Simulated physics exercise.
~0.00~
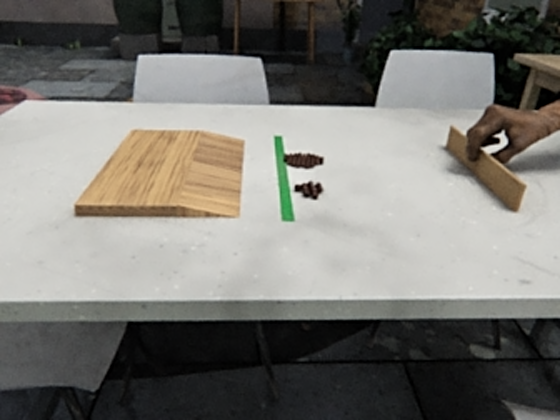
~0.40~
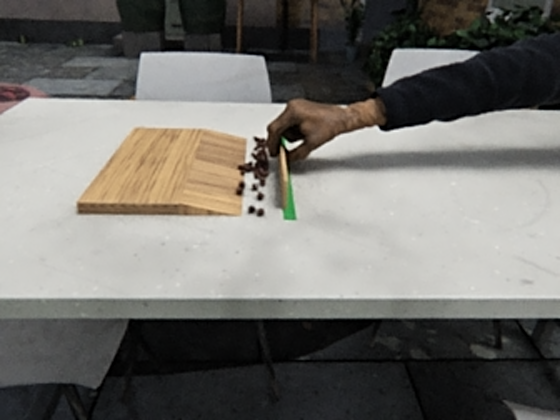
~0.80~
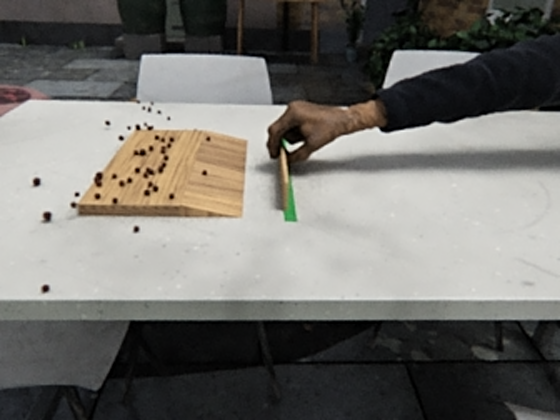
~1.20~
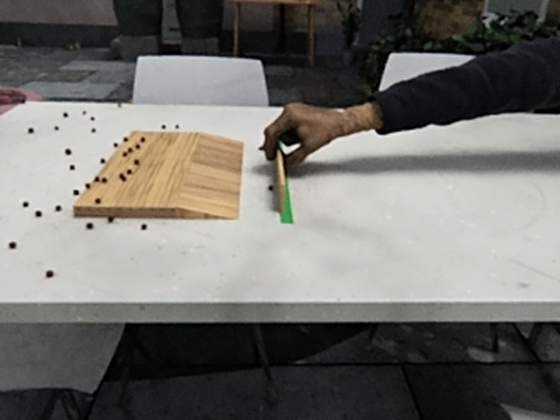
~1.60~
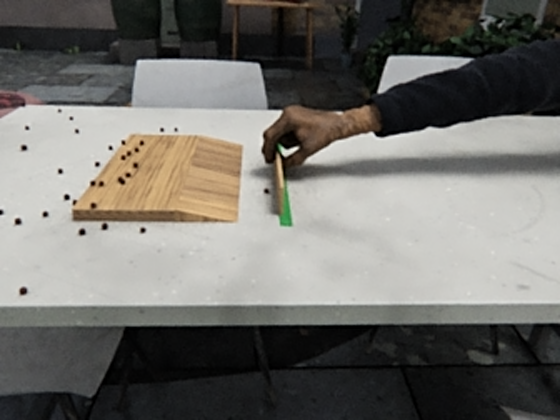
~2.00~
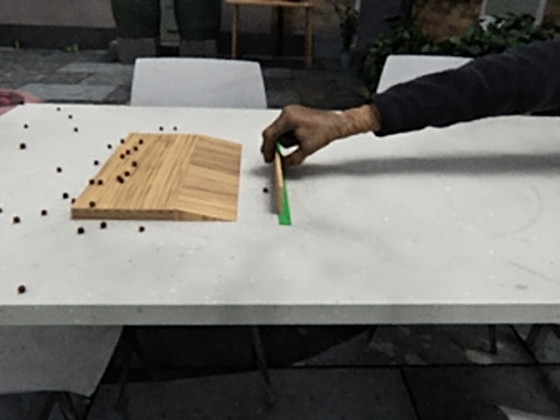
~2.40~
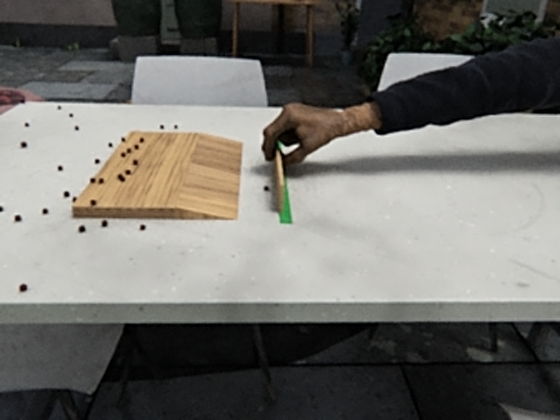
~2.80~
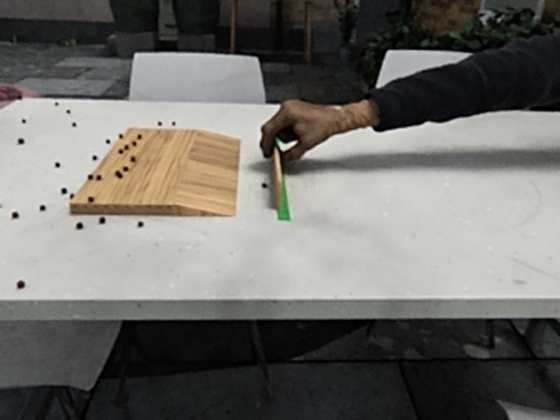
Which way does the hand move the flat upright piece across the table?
The hand moves it to the left, from the right side of the table to the green tape.
